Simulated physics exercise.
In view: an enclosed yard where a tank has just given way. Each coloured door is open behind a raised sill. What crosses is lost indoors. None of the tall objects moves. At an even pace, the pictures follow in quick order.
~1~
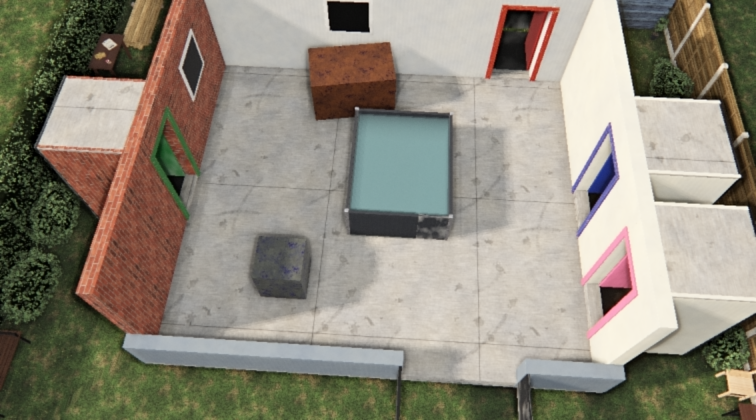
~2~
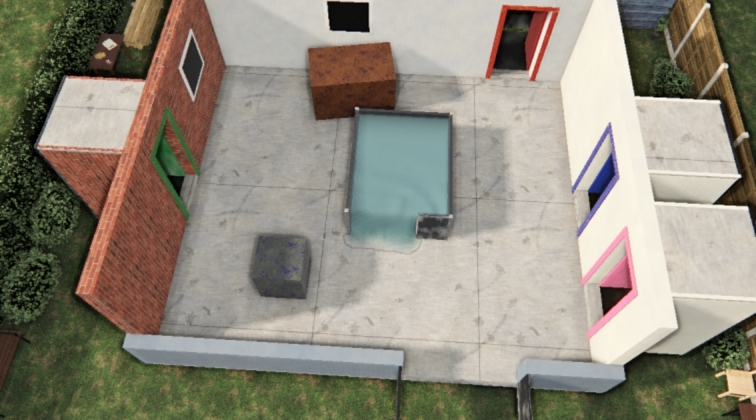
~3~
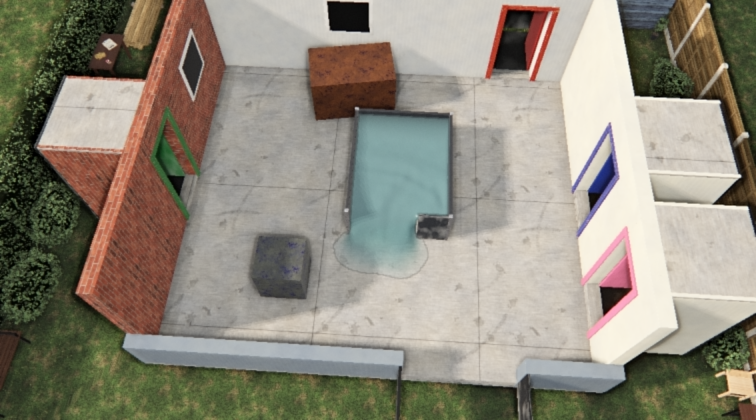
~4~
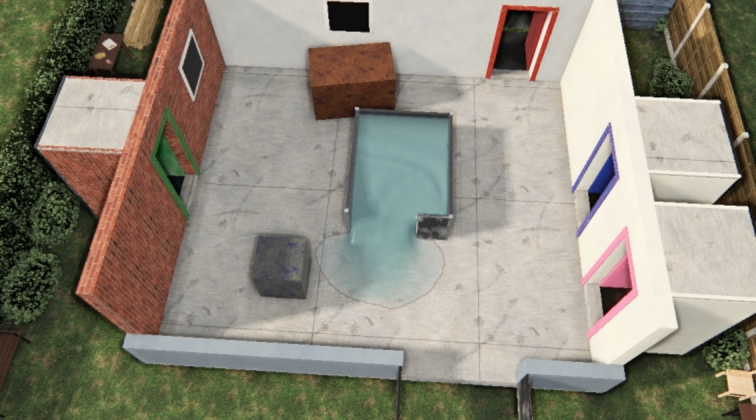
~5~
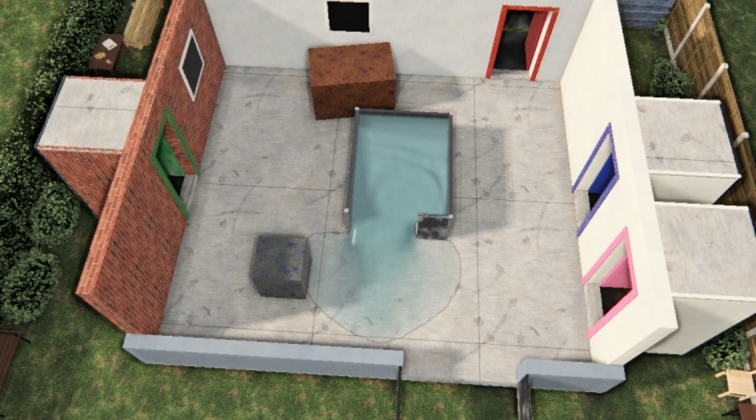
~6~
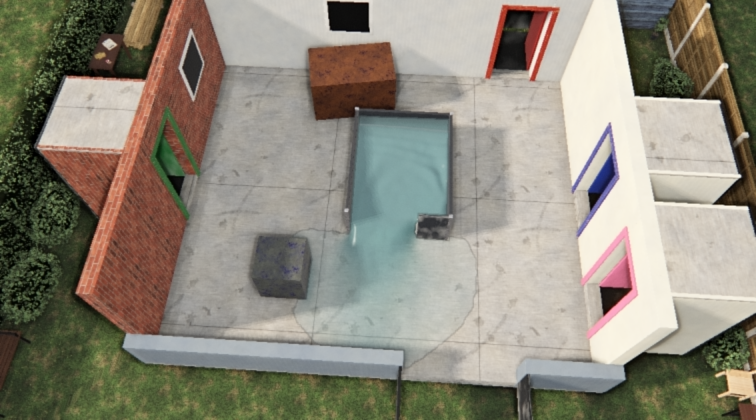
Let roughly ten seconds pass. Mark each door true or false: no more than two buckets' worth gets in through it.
Green door: True, red door: True, pink door: True, blue door: True.
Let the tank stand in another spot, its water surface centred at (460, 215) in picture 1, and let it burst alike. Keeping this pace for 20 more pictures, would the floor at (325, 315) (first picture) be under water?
Result for the spot: Waterlogged.
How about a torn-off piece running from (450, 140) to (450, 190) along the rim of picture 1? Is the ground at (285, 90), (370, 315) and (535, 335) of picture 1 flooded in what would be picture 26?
Unwetted, unwetted, submerged.
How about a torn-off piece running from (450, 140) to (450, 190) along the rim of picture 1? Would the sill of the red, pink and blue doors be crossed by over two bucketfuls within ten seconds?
Taking each in turn, the red overflows, the pink falls below the limit, the blue overflows.
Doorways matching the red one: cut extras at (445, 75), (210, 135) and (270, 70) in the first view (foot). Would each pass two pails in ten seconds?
As listed: Takes less, lets less in, floods.
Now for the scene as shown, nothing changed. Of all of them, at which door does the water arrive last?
The red one.
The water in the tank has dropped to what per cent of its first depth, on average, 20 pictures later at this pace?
34 percent or thereabouts.
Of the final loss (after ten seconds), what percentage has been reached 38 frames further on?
Roughly 85 %.
A moment on, water covers 20 % of the floor; the green door not reached, the red door not reached, the pink door not reached, the blue door not reached.
Next, water covers 25 % of the floor; the green door not reached, the red door not reached, the pink door not reached, the blue door not reached.
Then, water covers 35 % of the floor; the green door wet at the sill, nothing in, the red door not reached, the pink door wet at the sill, nothing in, the blue door not reached.
Later, water covers 70 % of the floor; the green door wet at the sill, nothing in, the red door not reached, the pink door wet at the sill, nothing in, the blue door wet at the sill, nothing in.
In the end, water covers 95 % of the floor; the green door wet at the sill, nothing in, the red door wet at the sill, nothing in, the pink door wet at the sill, nothing in, the blue door wet at the sill, nothing in.
